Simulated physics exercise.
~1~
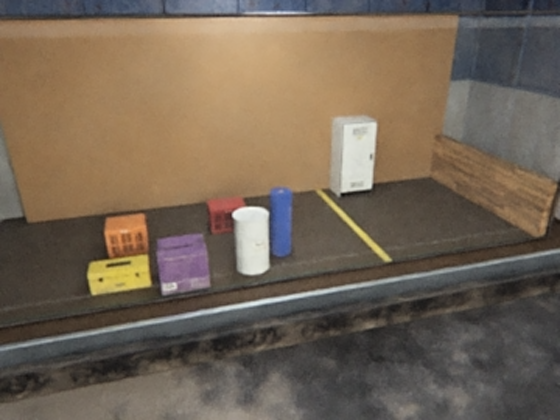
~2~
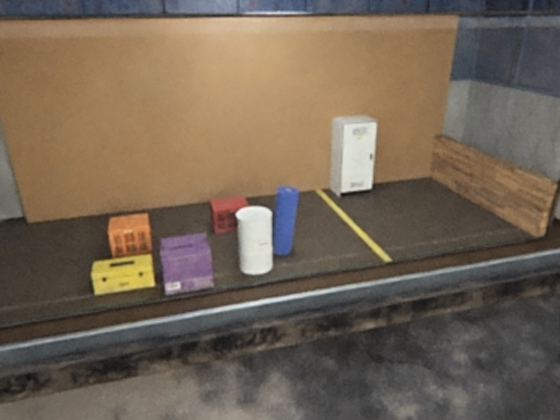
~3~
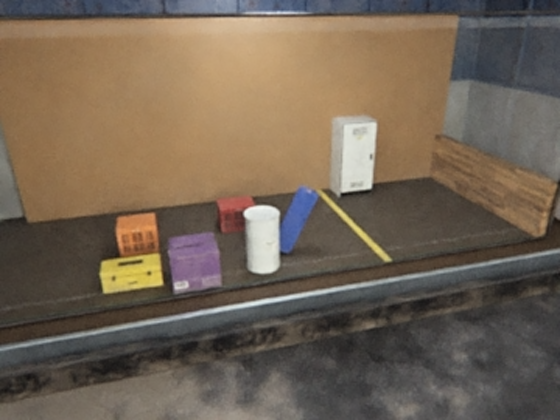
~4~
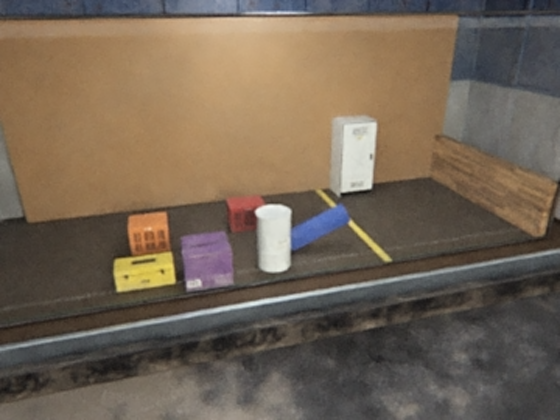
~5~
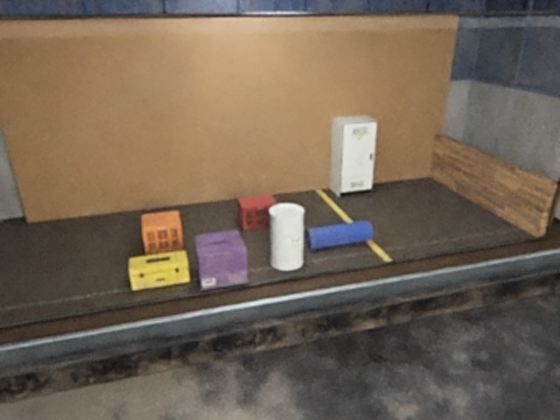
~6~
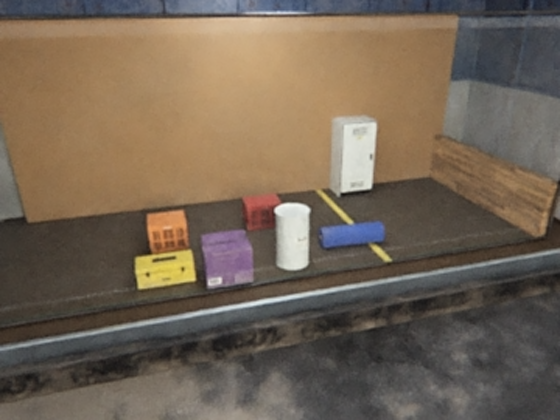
A blue roll stands upright beside a white drum near the middle of a dark van floor, seen from a still, slightly raised view at the open side. To their left sit a purple carton, a yellow toolbox and an orange crate, with a red crate behind, while a pale locker stands at the back beyond a yellow line. The loose things begin edging right, and the roll leans over to the right. It topples onto its side as the others keep sliding a short way, the drum still upright. Finally the roll lies at the yellow line, its middle just short of it, with the rest to its left.
